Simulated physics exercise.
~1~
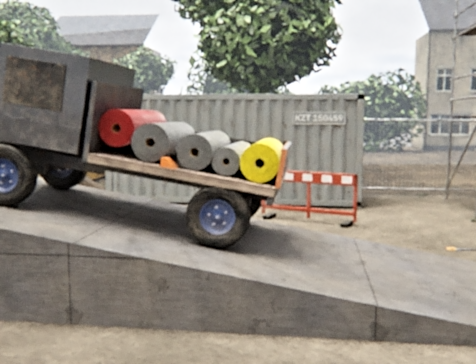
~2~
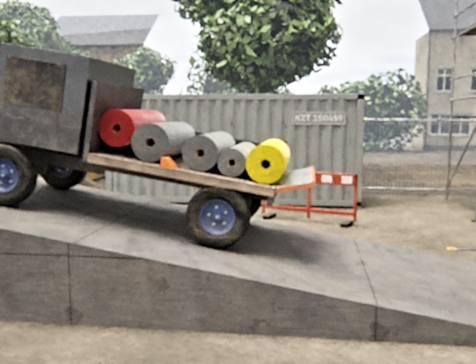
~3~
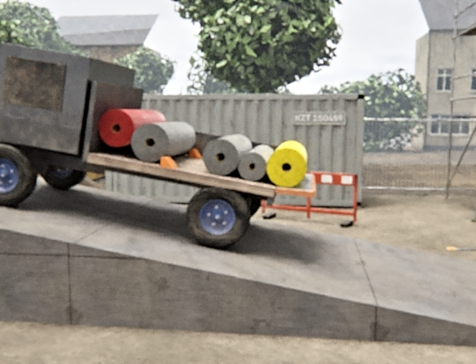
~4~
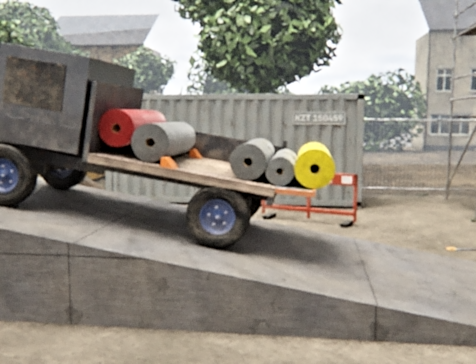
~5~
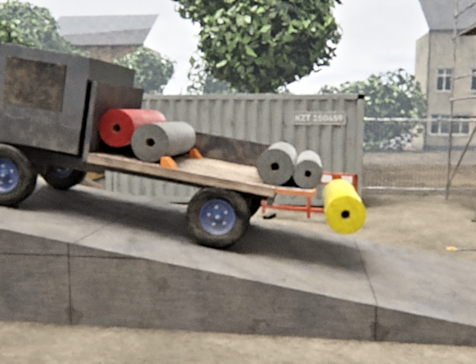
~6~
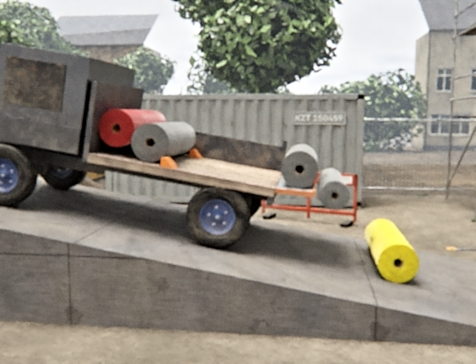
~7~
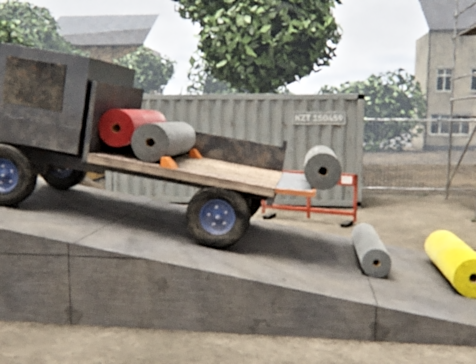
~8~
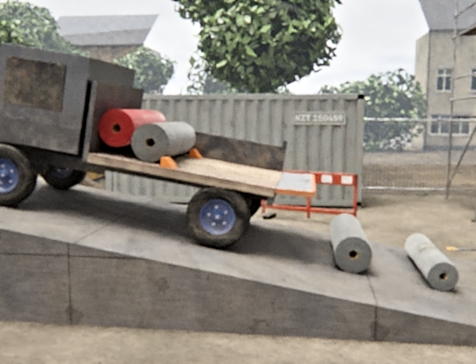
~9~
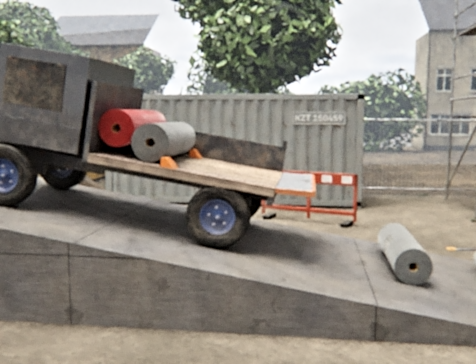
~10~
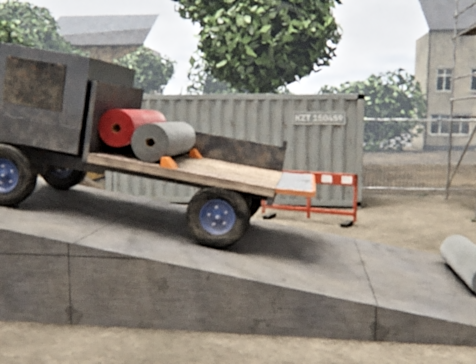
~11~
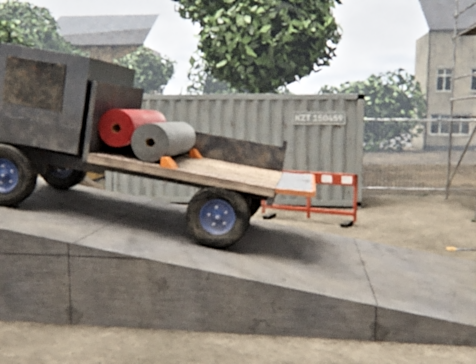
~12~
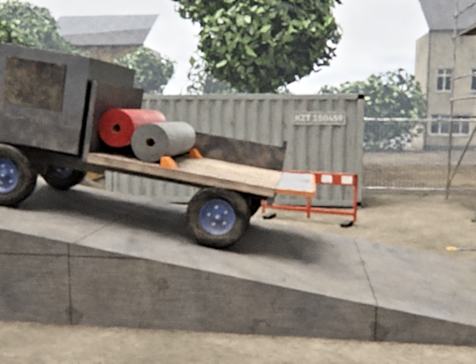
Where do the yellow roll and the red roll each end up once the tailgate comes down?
The yellow roll drops off the back and rolls away down the ramp to the right. The red roll stays on the truck bed.
